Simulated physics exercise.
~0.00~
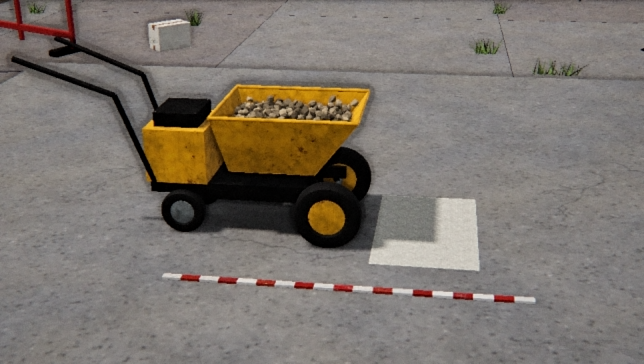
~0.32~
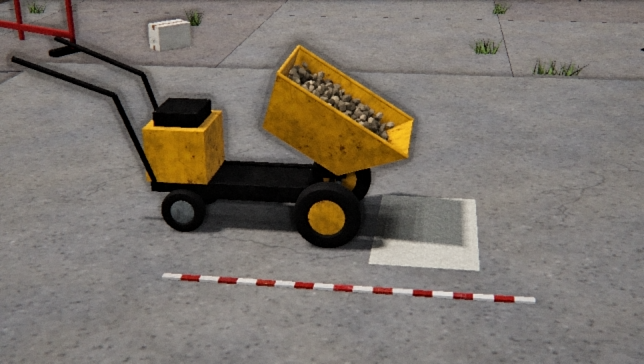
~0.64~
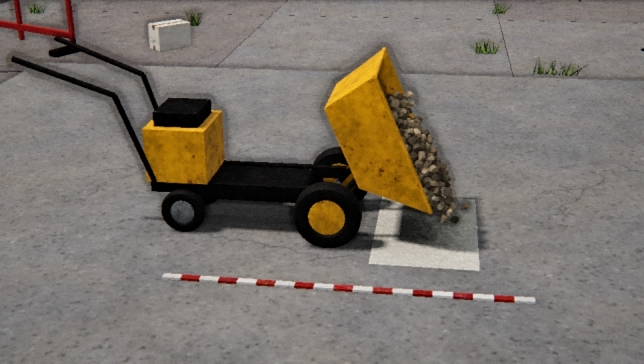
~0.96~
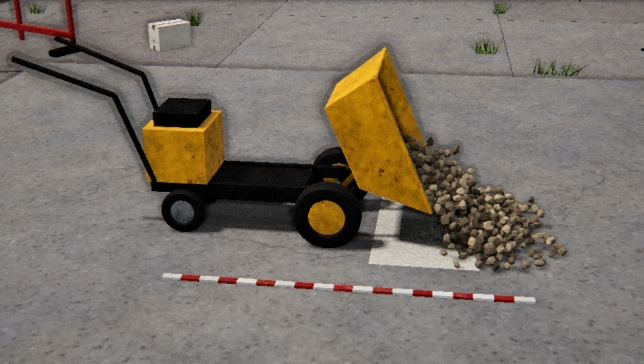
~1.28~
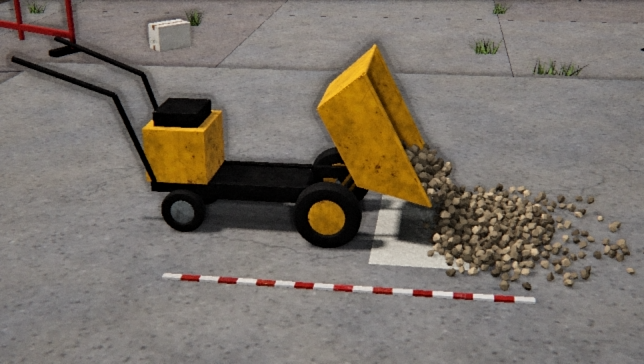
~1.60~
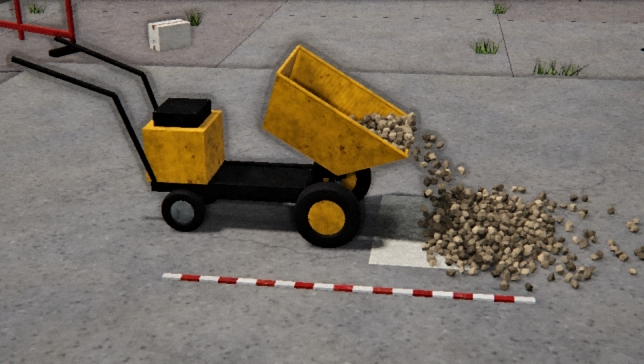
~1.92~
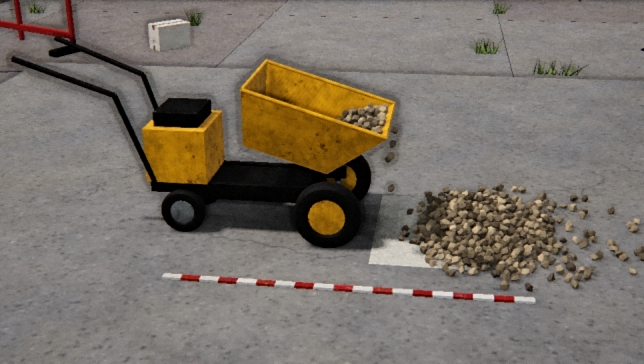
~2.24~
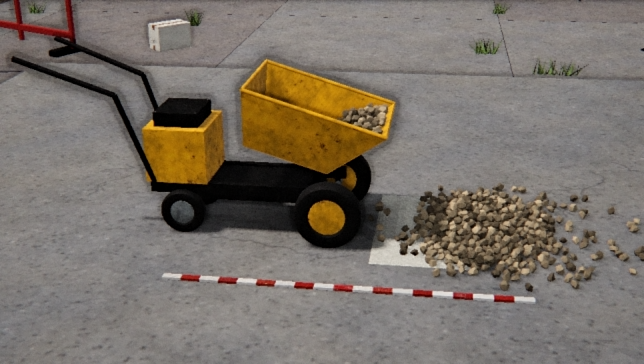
A yellow powered barrow with black handles and wheels stands on grey concrete, seen from the side and slightly above, its tray heaped with stones. A pale square sheet lies on the ground to its right, with a red and white striped staff in front and a pale block behind. The tray tips steeply to the right, and the stones slide out over the sheet and spread beyond it. It then swings partway back as a few more stones drop. Finally it rests slightly tilted, some stones still inside, beside a scattered heap partly covering the sheet.
